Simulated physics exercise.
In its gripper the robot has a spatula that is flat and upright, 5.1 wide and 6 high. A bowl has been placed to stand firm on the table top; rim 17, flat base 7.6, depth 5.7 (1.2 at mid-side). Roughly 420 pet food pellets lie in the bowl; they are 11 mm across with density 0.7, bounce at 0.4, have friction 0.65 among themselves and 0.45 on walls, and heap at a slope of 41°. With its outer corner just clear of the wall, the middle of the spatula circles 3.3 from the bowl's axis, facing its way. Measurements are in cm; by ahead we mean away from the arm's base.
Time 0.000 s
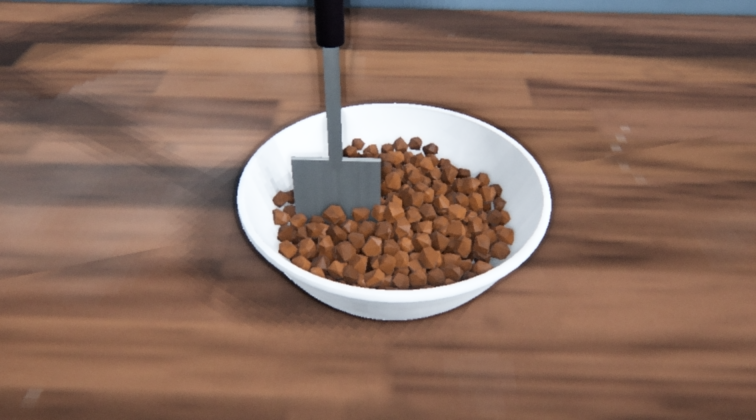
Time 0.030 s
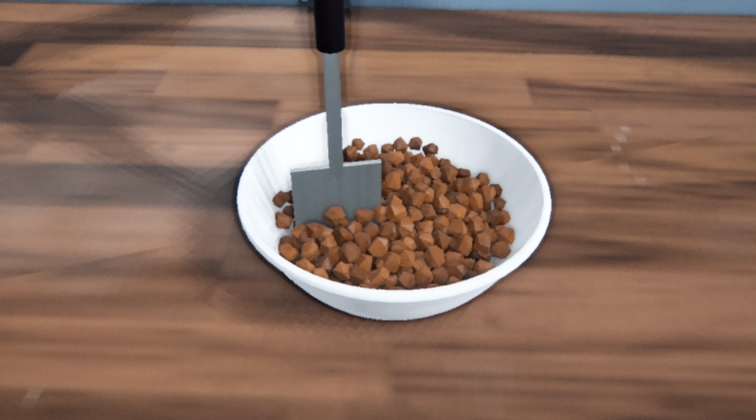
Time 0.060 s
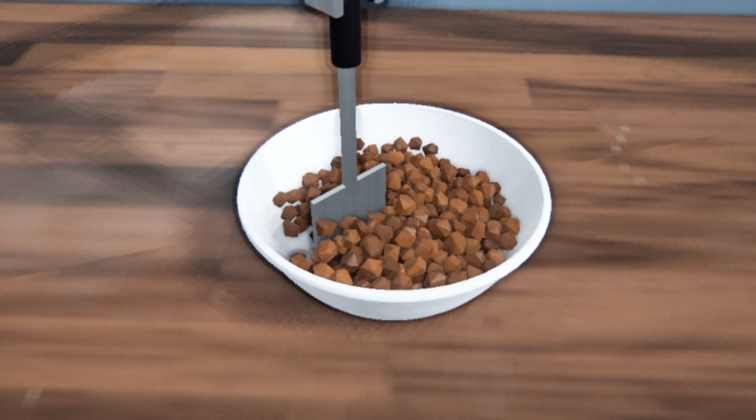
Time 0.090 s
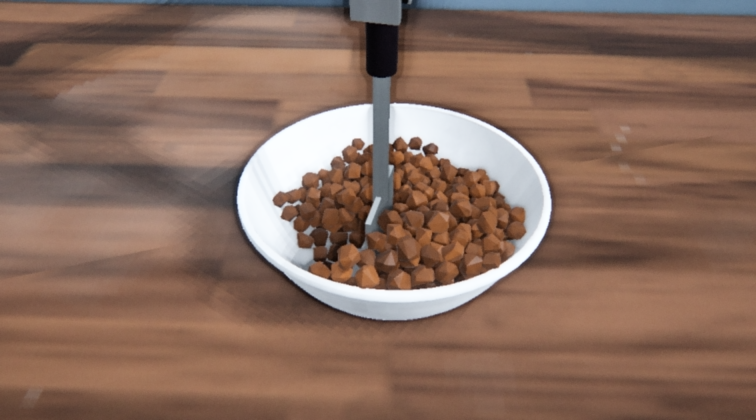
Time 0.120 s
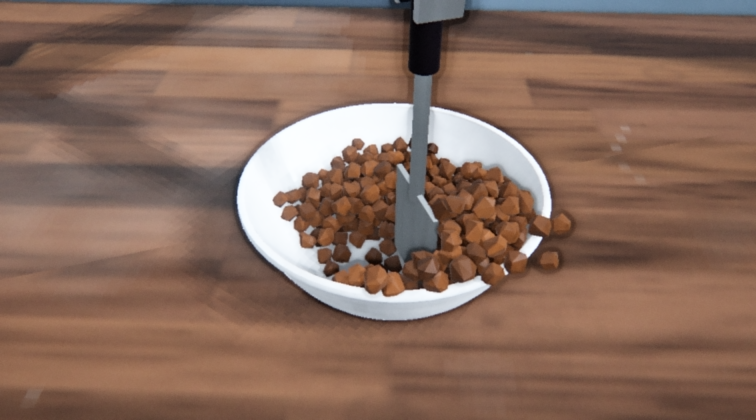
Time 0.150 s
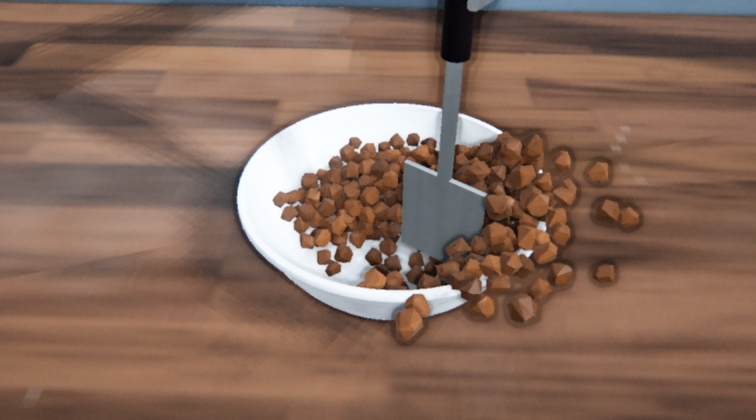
Metal spatula sweeping rightward and turning through brown pet food pellets in a white bowl, pushing some over the right rim.
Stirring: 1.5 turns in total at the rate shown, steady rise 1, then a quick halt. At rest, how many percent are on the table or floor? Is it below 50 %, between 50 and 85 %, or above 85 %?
Between 50 and 85 %.
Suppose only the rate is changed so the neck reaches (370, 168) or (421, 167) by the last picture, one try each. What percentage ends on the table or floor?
Near 35 per cent for the first, near 50 per cent for the second.
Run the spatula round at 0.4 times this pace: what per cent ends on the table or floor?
Estimated share: Close to 30 per cent.
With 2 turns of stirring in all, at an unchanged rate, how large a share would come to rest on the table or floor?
About 65 per cent.
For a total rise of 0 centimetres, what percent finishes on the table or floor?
Result: Roughly 60 %.
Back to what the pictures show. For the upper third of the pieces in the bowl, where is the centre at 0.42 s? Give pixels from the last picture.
Centre estimate: (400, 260).
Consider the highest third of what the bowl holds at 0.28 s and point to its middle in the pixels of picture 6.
Upper-third centre: Approx. (328, 133) px.
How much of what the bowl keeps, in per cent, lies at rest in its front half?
Close to 45 in a hundred.
By 0.28 s, 294° round, highest piece 11 above the table; 288 in the bowl, 34 on the table or floor, 102 in flight or on the tool.
By 0.42 s, 83° round, highest piece 9 above the table; 199 in the bowl, 159 on the table or floor, 66 in flight or on the tool.
By 0.68 s, 180° round, highest piece 4 above the table; 263 on the table or floor, 161 in the bowl.
By 1.38 s, 180° round, highest piece 4 above the table; 263 on the table or floor, 161 in the bowl.
Final count, 263 on the table or floor, 161 in the bowl. That is 62 % on the table or floor.
